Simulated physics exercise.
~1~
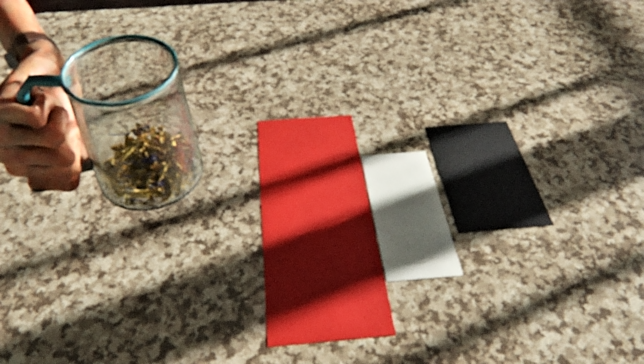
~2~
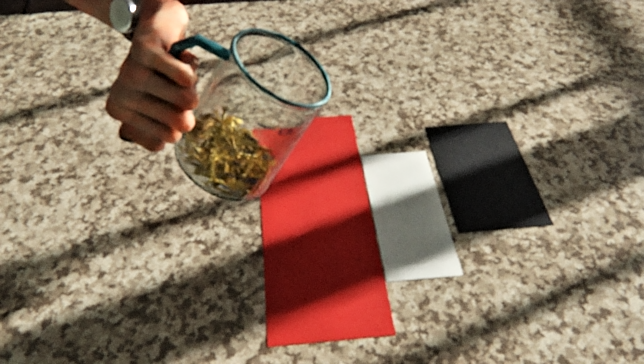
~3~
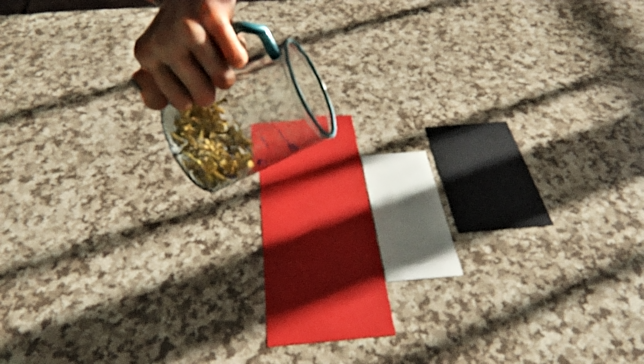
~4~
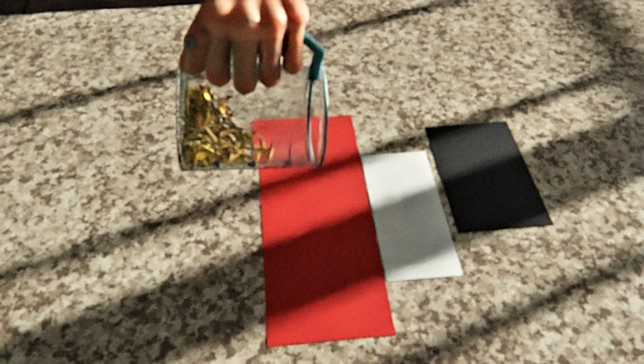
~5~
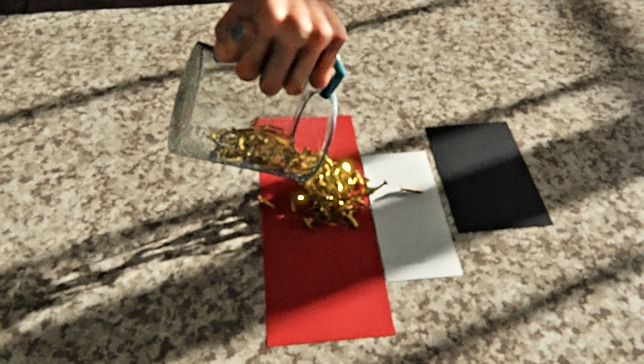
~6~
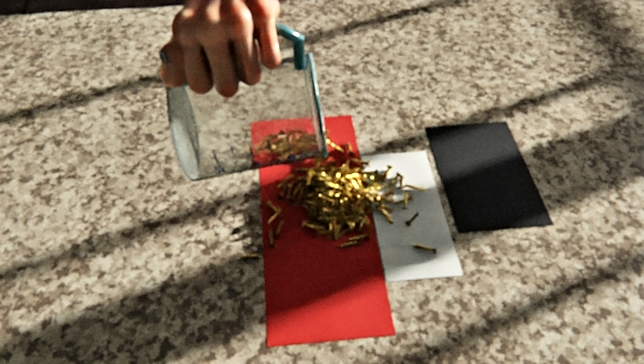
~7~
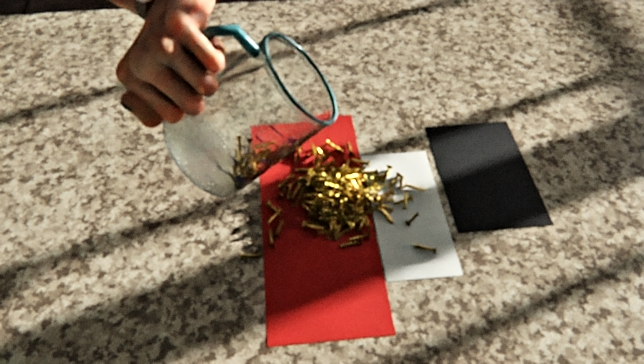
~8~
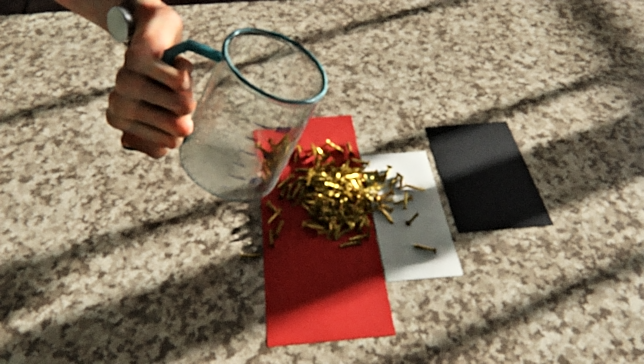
A hand tips a glass jug, spilling most brass-coloured screws onto red and white mats.
